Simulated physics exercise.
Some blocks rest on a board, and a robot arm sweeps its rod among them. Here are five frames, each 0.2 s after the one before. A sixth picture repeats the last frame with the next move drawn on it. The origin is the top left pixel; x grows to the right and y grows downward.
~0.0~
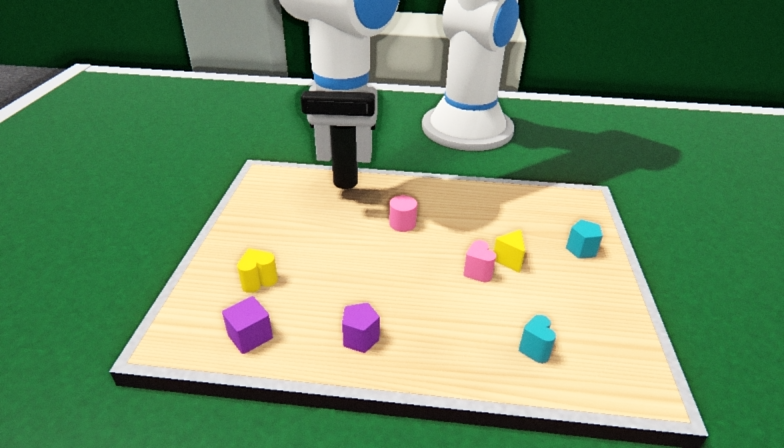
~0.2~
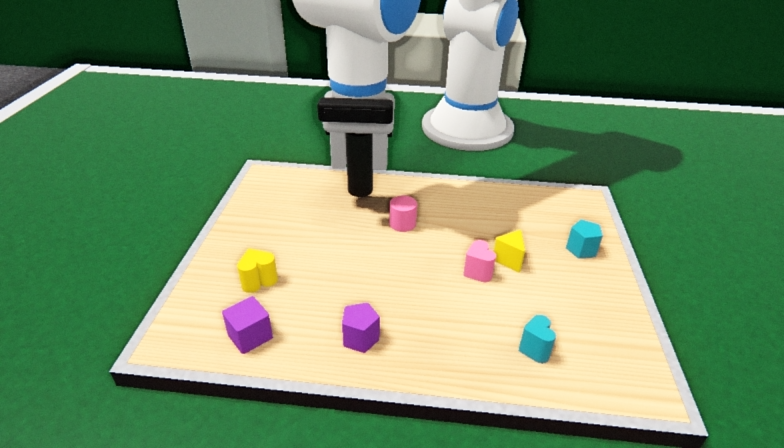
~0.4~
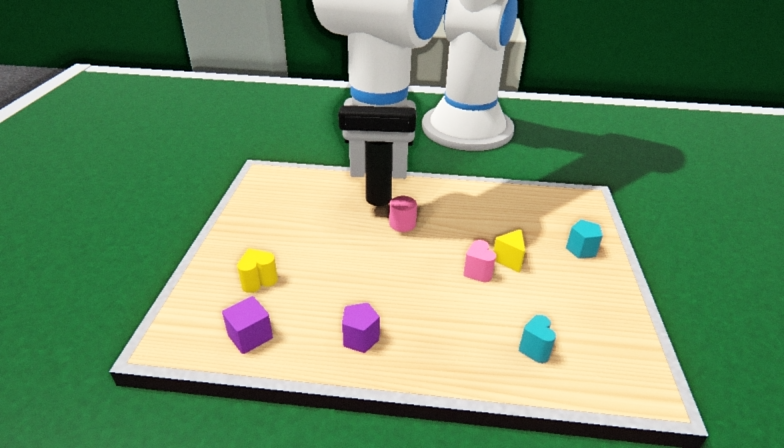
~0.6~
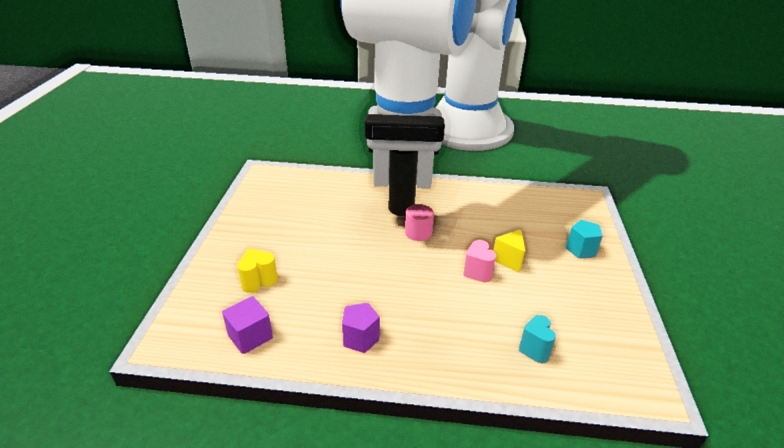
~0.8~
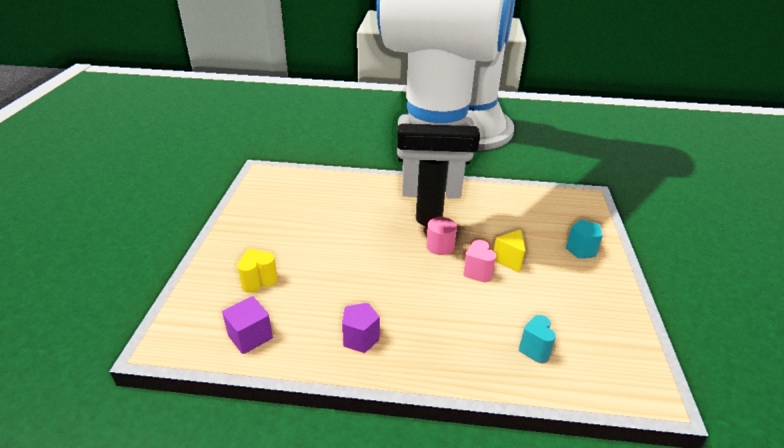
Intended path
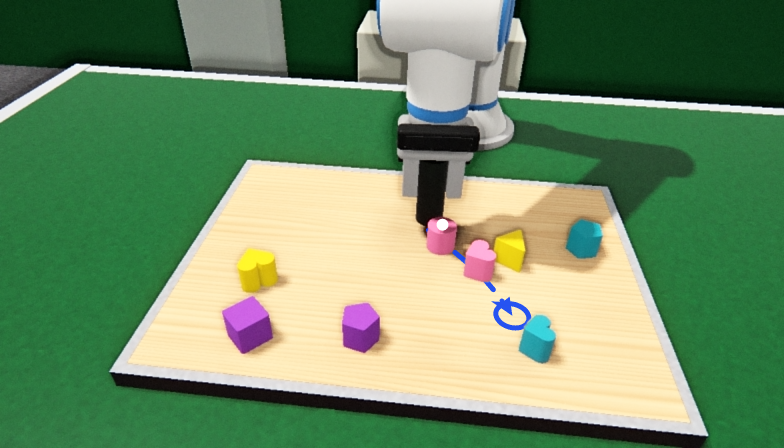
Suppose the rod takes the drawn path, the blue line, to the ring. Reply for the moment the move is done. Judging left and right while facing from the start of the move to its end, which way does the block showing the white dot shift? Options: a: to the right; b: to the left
a (to the right)
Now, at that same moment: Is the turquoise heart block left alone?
Yes, that is how it ends up.
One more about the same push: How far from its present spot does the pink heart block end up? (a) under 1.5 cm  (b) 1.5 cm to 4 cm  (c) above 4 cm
c
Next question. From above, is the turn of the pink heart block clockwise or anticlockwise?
My prediction: CCW.
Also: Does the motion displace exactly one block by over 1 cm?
It seems not.
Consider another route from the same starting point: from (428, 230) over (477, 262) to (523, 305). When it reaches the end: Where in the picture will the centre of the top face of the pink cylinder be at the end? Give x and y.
When the path ends, it will be at (467, 258).
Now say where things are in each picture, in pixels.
The first picture shows lower end of the rod at (346, 183), tops of blocks, pink cylinder at (404, 203), pink heart block at (481, 251), yellow triangle at (514, 239), turquoise heart block at (541, 327).
The second picture shows rod at (360, 191), blocks as before.
The third picture shows rod at (379, 199), blocks as before.
The fourth picture shows rod at (402, 209), pink cylinder at (420, 211).
The fifth picture shows rod at (429, 219), pink cylinder at (443, 225), pink heart block at (481, 251), yellow triangle at (514, 239), turquoise heart block at (541, 327).
The drawn path runs from (428, 230) through (457, 254) and (486, 281) to (512, 316); the dot is on the pink cylinder.
What follows on the original path. One third of the way, rod at (458, 243); pink cylinder at (466, 251); pink heart block at (493, 259), turned 15° anticlockwise.
Two thirds of the way, rod at (489, 270); pink cylinder at (474, 276); pink heart block at (516, 277), turned 30° anticlockwise.
At the end, rod at (515, 304); pink cylinder at (475, 282); pink heart block at (553, 304), turned 80° anticlockwise; yellow triangle not moved; turquoise heart block not moved.
